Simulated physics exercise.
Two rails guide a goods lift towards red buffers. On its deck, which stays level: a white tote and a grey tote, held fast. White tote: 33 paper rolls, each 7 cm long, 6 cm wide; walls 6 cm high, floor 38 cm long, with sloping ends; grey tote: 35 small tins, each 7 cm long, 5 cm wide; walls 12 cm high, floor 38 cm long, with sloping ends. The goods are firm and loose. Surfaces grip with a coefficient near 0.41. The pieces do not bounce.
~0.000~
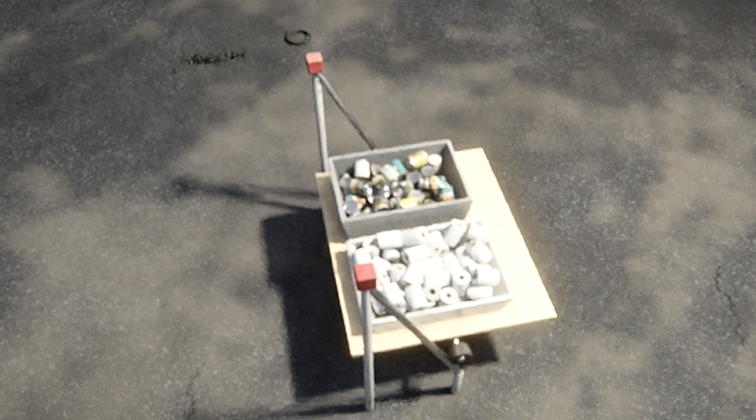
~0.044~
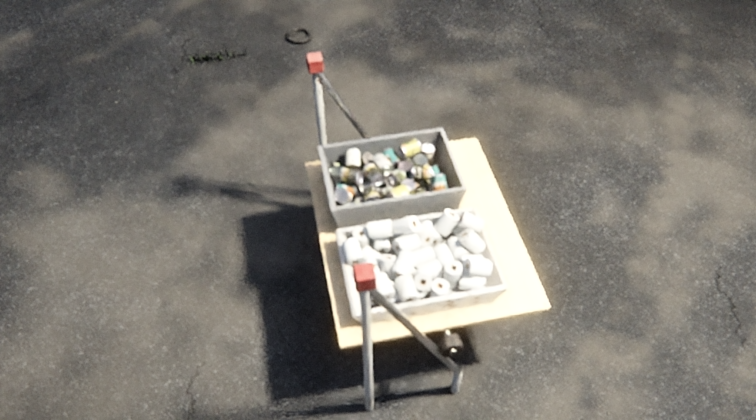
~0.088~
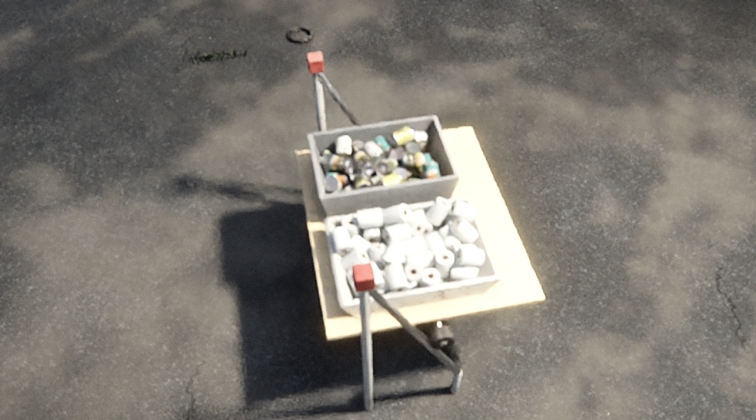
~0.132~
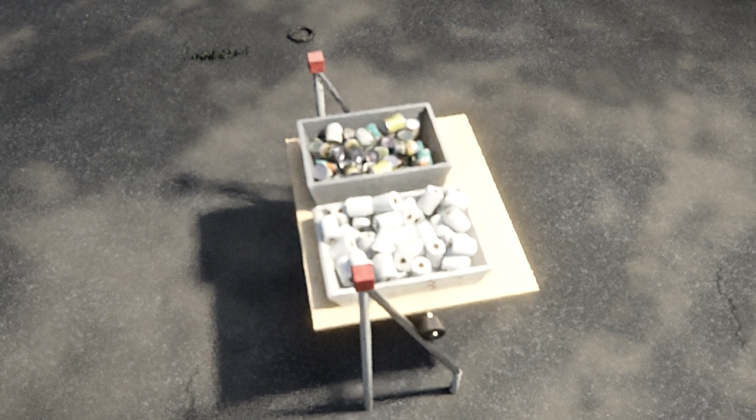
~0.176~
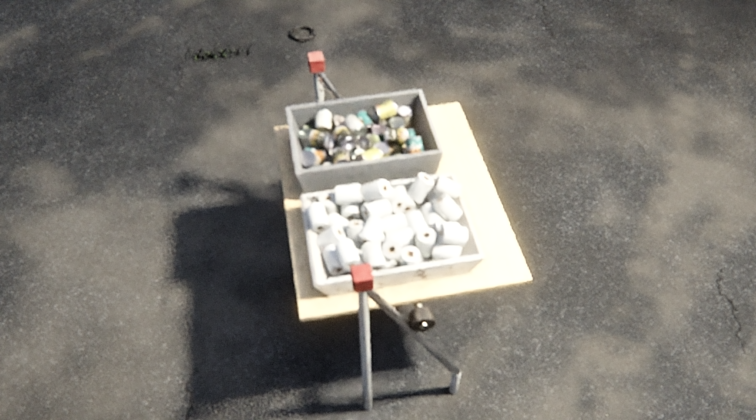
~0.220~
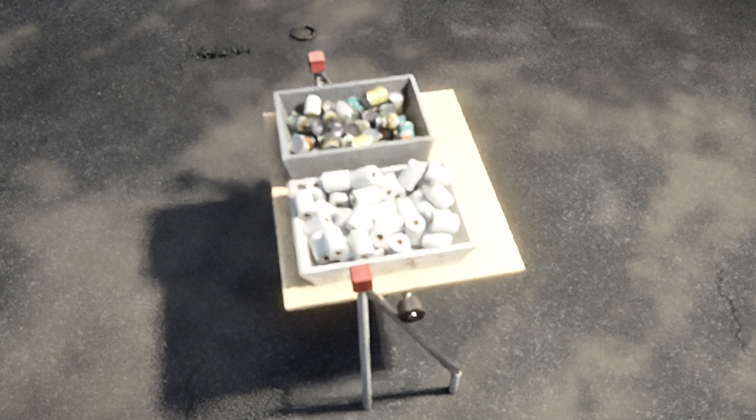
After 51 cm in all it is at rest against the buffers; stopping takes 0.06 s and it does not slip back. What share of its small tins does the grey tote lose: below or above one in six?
The grey tote loses under a sixth of its small tins.
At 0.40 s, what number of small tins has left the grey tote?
Some 0 by then.
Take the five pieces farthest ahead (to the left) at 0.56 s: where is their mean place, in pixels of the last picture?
Near (229, 199).
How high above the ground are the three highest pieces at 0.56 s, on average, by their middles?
About 92 cm.
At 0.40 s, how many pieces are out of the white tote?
About: White tote 1.
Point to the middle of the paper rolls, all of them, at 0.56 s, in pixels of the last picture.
Near (292, 195).
After 0.28 s, it meets the buffers.
After 0.40 s, 1 of 33 out of the white tote and 0 of 35 out of the grey tote.
After 0.56 s, 8 of 33 out of the white tote and 0 of 35 out of the grey tote.
After 0.78 s, 9 of 33 out of the white tote and 2 of 35 out of the grey tote.
When it is over (at 1.33 s), 9 of 33 out of the white tote and 2 of 35 out of the grey tote. Asked share, 2 of 35, 6 per cent.
